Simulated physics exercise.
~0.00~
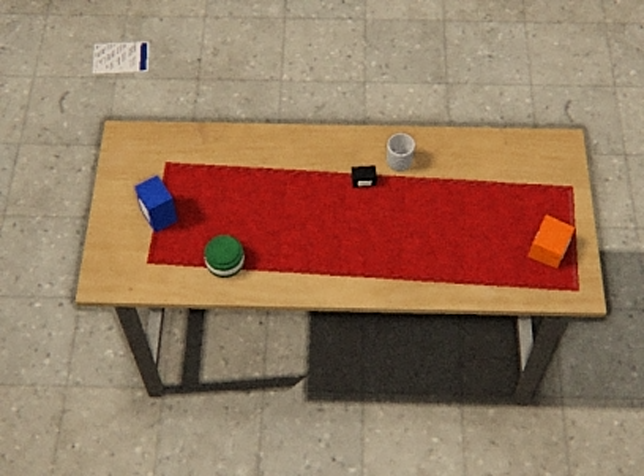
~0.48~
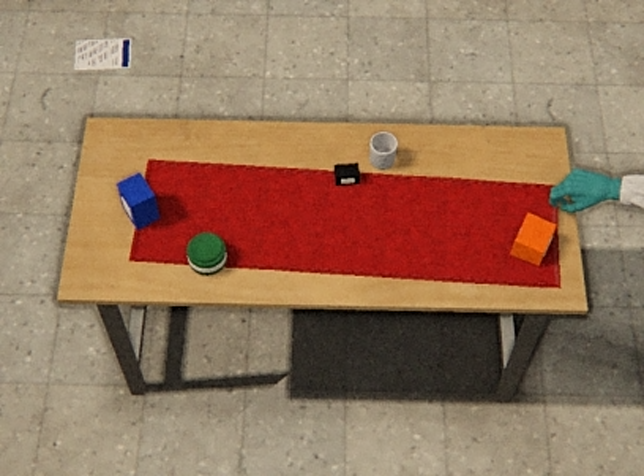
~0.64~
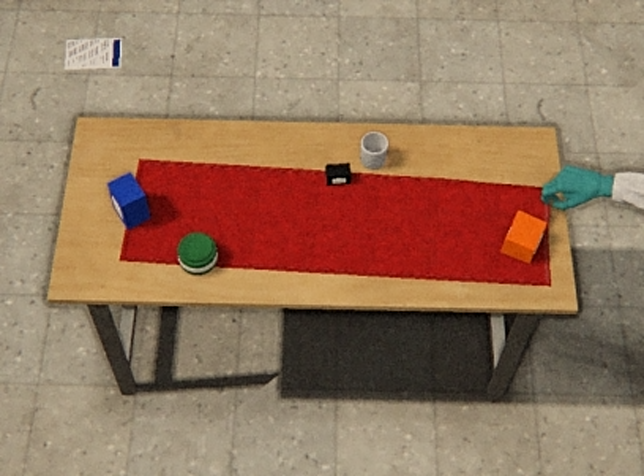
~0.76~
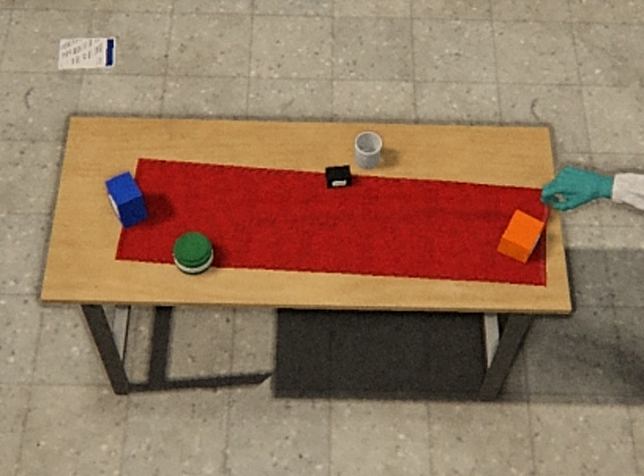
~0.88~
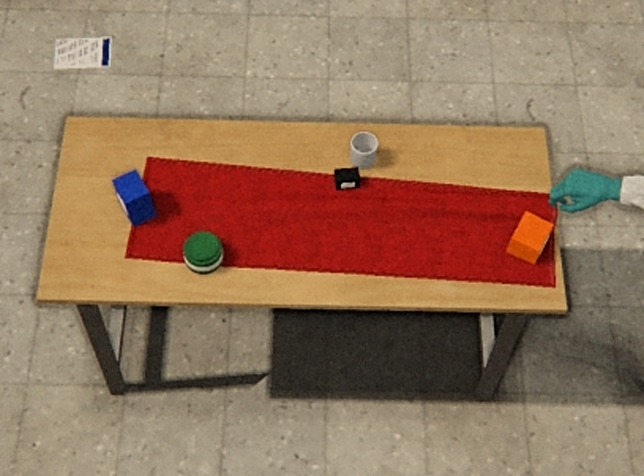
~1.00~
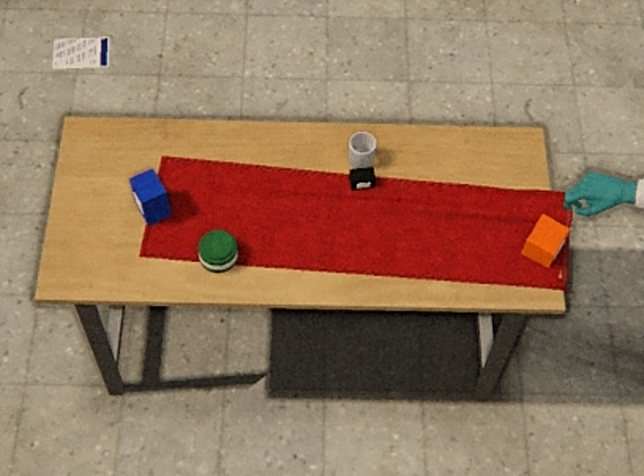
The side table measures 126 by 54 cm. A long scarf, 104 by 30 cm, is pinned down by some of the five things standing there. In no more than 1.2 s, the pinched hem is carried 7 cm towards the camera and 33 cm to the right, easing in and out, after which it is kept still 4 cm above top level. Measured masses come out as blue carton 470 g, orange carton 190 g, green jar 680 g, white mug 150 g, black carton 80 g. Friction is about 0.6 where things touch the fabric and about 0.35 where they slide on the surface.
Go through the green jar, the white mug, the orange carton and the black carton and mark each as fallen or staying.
Marks: Green jar staying, white mug staying, orange carton fallen, black carton staying.
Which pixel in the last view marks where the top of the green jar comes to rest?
Roughly (323, 246).
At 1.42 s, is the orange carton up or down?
Orange carton gone.
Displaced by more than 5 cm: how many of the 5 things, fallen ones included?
Counting them up, I get 4.
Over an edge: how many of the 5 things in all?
Tally: 1.
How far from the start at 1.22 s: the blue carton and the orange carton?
Blue carton 15 cm, orange carton 20 cm.
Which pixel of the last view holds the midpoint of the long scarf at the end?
Its centre lands at about (460, 229).
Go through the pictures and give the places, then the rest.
In the first picture, green jar (223, 249); white mug (401, 144); orange carton (554, 235); black carton (364, 172); long scarf corners (147, 264) (166, 163) (573, 187) (579, 292).
In the second picture, long scarf corners (129, 261) (148, 160); grip (557, 206).
In the third picture, orange carton (527, 230); long scarf corners (120, 261) (139, 159); grip (549, 203).
In the fourth picture, black carton (339, 172); blue carton (123, 188); orange carton (524, 229); long scarf corners (115, 260) (139, 158); grip (549, 204).
In the fifth picture, black carton (348, 174); blue carton (132, 186); orange carton (533, 231); long scarf corners (125, 258) (147, 157); grip (557, 207).
In the sixth picture, green jar (217, 244); white mug (363, 143); orange carton (549, 234); black carton (363, 174); long scarf corners (140, 257) (162, 156) (566, 294); grip (572, 210).
After 1.2 s, 90 % of the long scarf is still over the top; orange carton 19 cm off its start, black carton 19 cm off its start, green jar 17 cm off its start.
After 1.4 s, 80 % of the long scarf is still over the top; orange carton over the edge, black carton 27 cm off its start, green jar 25 cm off its start.
After 1.6 s, 75 % of the long scarf is still over the top; orange carton over the edge, black carton 33 cm off its start at (457, 182), green jar 30 cm off its start at (313, 244).
After 1.8 s, 75 % of the long scarf is still over the top; orange carton over the edge, black carton 35 cm off its start, green jar 33 cm off its start.
After 3.4 s, 75 % of the long scarf is still over the top; orange carton over the edge, black carton 35 cm off its start at (466, 183), green jar 33 cm off its start at (323, 246), white mug 0 cm off its start at (364, 142).
